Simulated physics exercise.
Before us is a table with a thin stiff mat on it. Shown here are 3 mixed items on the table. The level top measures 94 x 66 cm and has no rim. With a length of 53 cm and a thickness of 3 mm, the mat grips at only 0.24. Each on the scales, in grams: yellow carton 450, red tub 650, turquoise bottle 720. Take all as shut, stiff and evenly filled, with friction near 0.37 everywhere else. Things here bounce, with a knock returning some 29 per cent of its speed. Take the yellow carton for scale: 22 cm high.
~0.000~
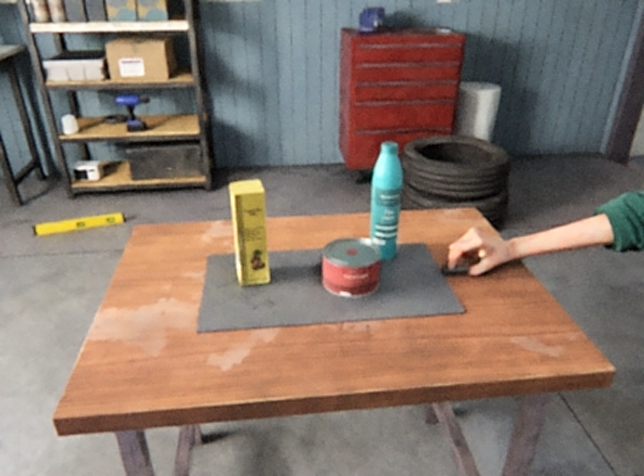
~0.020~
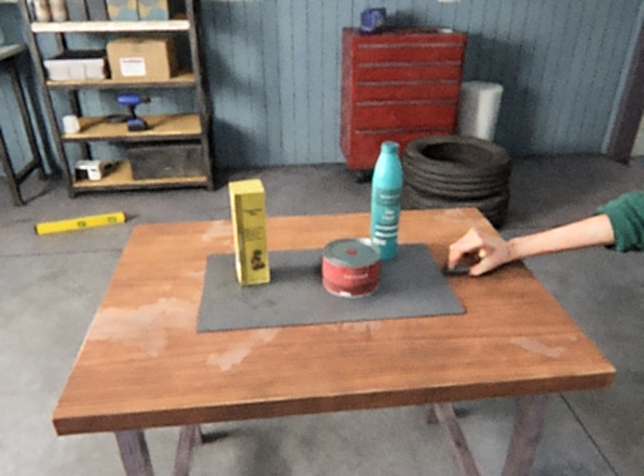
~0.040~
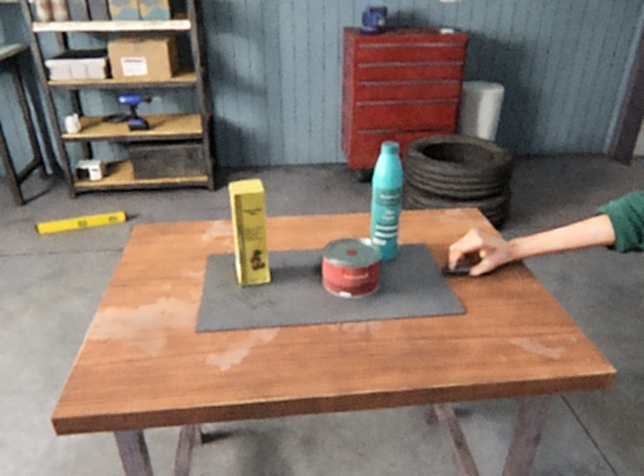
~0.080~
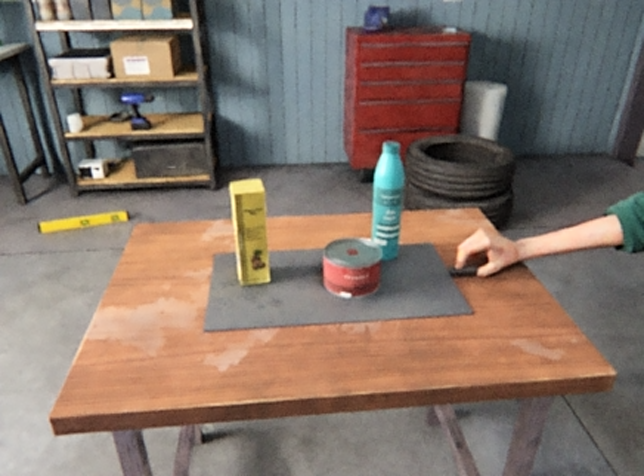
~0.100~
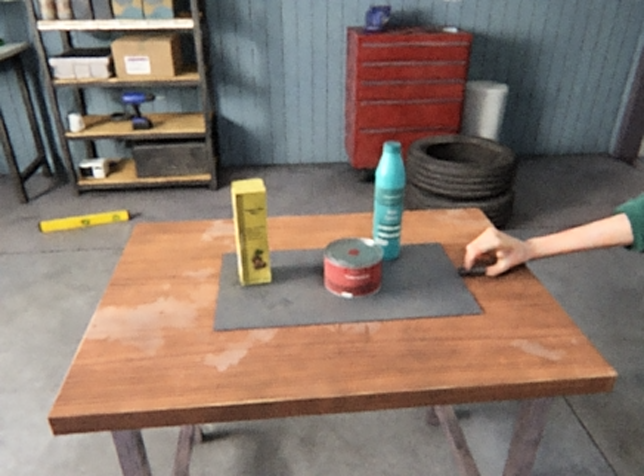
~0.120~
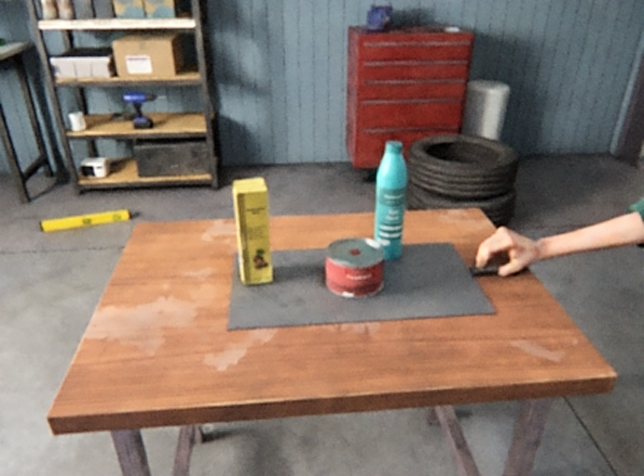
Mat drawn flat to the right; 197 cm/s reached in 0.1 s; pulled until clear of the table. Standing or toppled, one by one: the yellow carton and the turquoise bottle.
My prediction: The yellow carton is unbowed; the turquoise bottle is felled.
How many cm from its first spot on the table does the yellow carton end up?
I'd say about 3 cm between start and finish.
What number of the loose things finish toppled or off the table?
My answer is 1.
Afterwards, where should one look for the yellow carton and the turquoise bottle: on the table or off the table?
The yellow carton stays within bounds; the turquoise bottle winds up out of bounds.
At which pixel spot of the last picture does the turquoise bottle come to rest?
It comes to a stop close to (614, 437).
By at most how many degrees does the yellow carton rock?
About 8°.
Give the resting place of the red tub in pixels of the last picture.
Roughly at (420, 265) in the last picture.
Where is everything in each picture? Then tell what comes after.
In the first picture, mat pulled 0 cm; yellow carton (250, 234); turquoise bottle (386, 202).
In the second picture, mat pulled 0 cm; red tub (351, 267).
In the third picture, mat pulled 0 cm; red tub (351, 267).
In the fourth picture, mat pulled 2 cm; red tub (352, 267).
In the fifth picture, mat pulled 4 cm; red tub (353, 267).
In the sixth picture, mat pulled 6 cm; yellow carton (253, 233); turquoise bottle (391, 202).
After 0.42 s, mat pulled 65 cm; turquoise bottle moved 17 cm near (459, 200); yellow carton 7° off upright near (271, 232); red tub moved 14 cm.
After 0.92 s, mat pulled 102 cm; turquoise bottle now off the table; yellow carton moved 3 cm near (266, 234); red tub moved 15 cm.
In the end (1.8 s), off the table and tipped over, turquoise bottle; not toppled but over 6 cm from the start, red tub; yellow carton under 6 cm from the start. At the end, from the last picture's camera, yellow carton near (265, 234), turquoise bottle near (614, 437).
